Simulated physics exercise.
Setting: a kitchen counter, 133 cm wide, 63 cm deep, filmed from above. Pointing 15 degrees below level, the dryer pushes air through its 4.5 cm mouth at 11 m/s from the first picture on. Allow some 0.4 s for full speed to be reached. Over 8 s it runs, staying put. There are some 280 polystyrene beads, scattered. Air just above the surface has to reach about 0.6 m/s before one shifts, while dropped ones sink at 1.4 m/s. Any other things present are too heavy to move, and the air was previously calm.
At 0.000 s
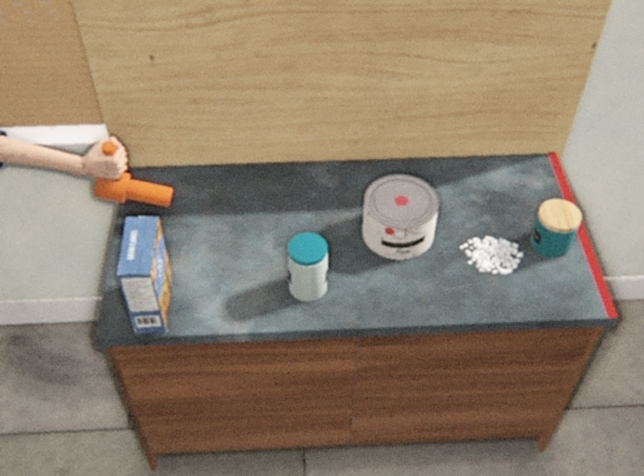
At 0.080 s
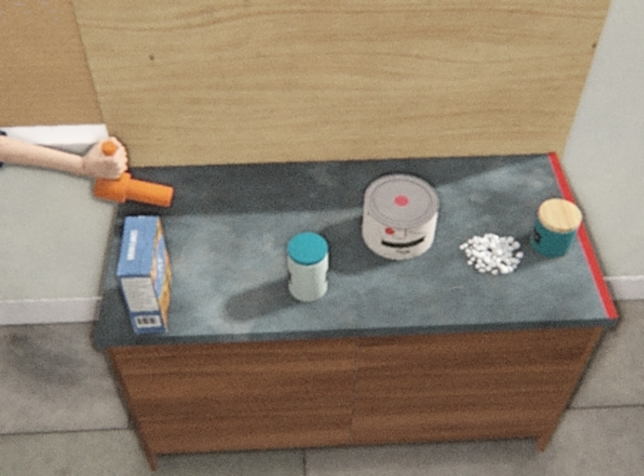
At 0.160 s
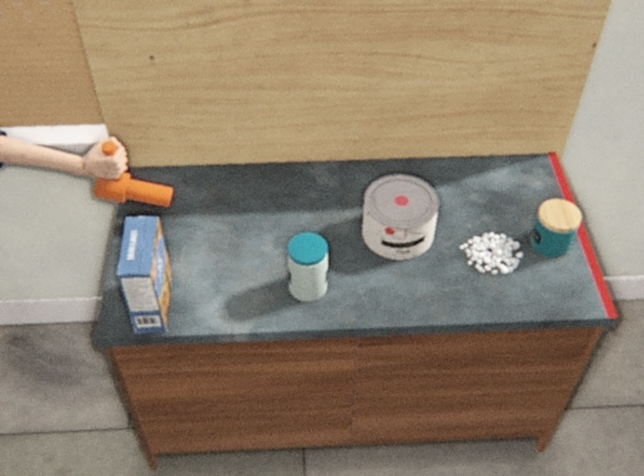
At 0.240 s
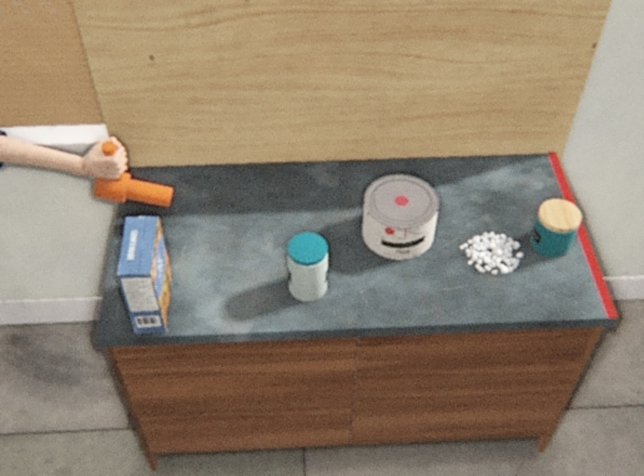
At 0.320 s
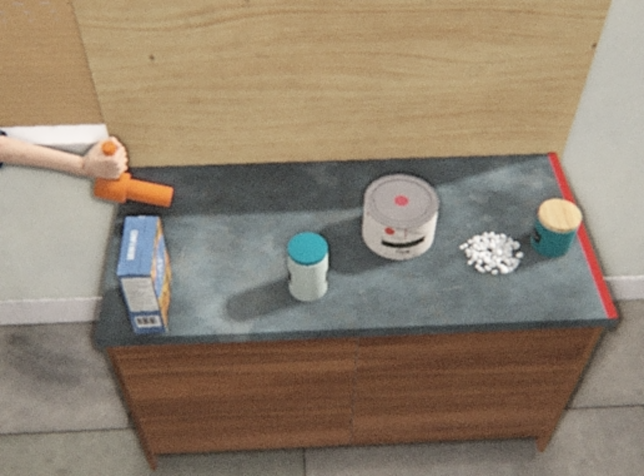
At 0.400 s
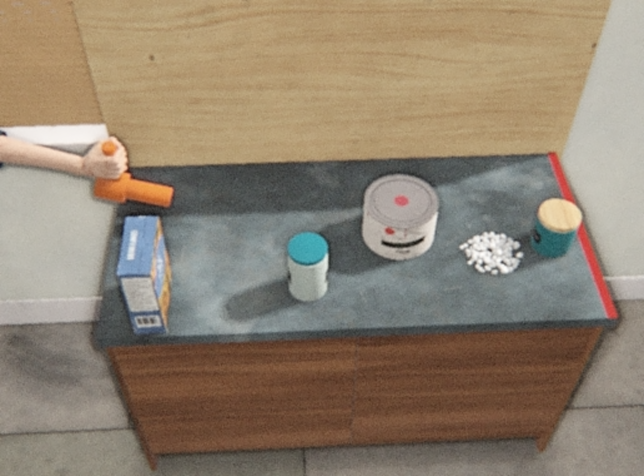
Nothing visibly moves: the hand at the left keeps an orange dryer pointed across the counter, the small white beads lie still in their pile, and the camera stays fixed. The place is a dark grey kitchen counter with wooden fronts, seen from above. A blue box stands at left, then a teal-lidded jar, a large pale tin, the beads, and a wooden-lidded teal jar beside the red right edge.
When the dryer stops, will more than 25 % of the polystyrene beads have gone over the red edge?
Within the limit.
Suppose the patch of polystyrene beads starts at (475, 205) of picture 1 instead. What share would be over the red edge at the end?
I'd expect around 70 percent of them to end up there.
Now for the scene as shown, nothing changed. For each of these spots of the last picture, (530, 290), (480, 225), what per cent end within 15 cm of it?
50 %, 70 %.
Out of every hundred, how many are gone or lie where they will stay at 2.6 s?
My guess would be around 60 %.
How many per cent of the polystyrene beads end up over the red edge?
It ends up close to 0 in a hundred.
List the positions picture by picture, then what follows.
In the first frame, the middle of the polystyrene beads is near (492, 254), none has stirred yet and the mouth of the dryer is at (170, 198).
In the second frame, the middle of the polystyrene beads is near (494, 252), none has stirred yet and the red edge is centred on (584, 227).
In the third frame, the middle of the polystyrene beads is near (494, 252), none has stirred yet, the top of a jar is at (561, 214) and the top of a large tin is at (402, 200).
In the fourth frame, the middle of the polystyrene beads is near (494, 252) and none has stirred yet.
In the fifth frame, the middle of the polystyrene beads is near (494, 252) and none has stirred yet.
In the sixth frame, the middle of the polystyrene beads is near (494, 252) and none has stirred yet.
After 1.6 s, 0 % are over the red edge; the middle of those still in play is near (494, 252); 58 % have settled or left.
After 2.6 s, 0 % are over the red edge; the middle of those still in play is near (494, 252); 60 % have settled or left.
After 4.4 s, 0 % are over the red edge; the middle of those still in play is near (494, 252); 62 % have settled or left.
After 8.0 s, at the end, 0 % are over the red edge; the middle of those still in play is near (494, 252).
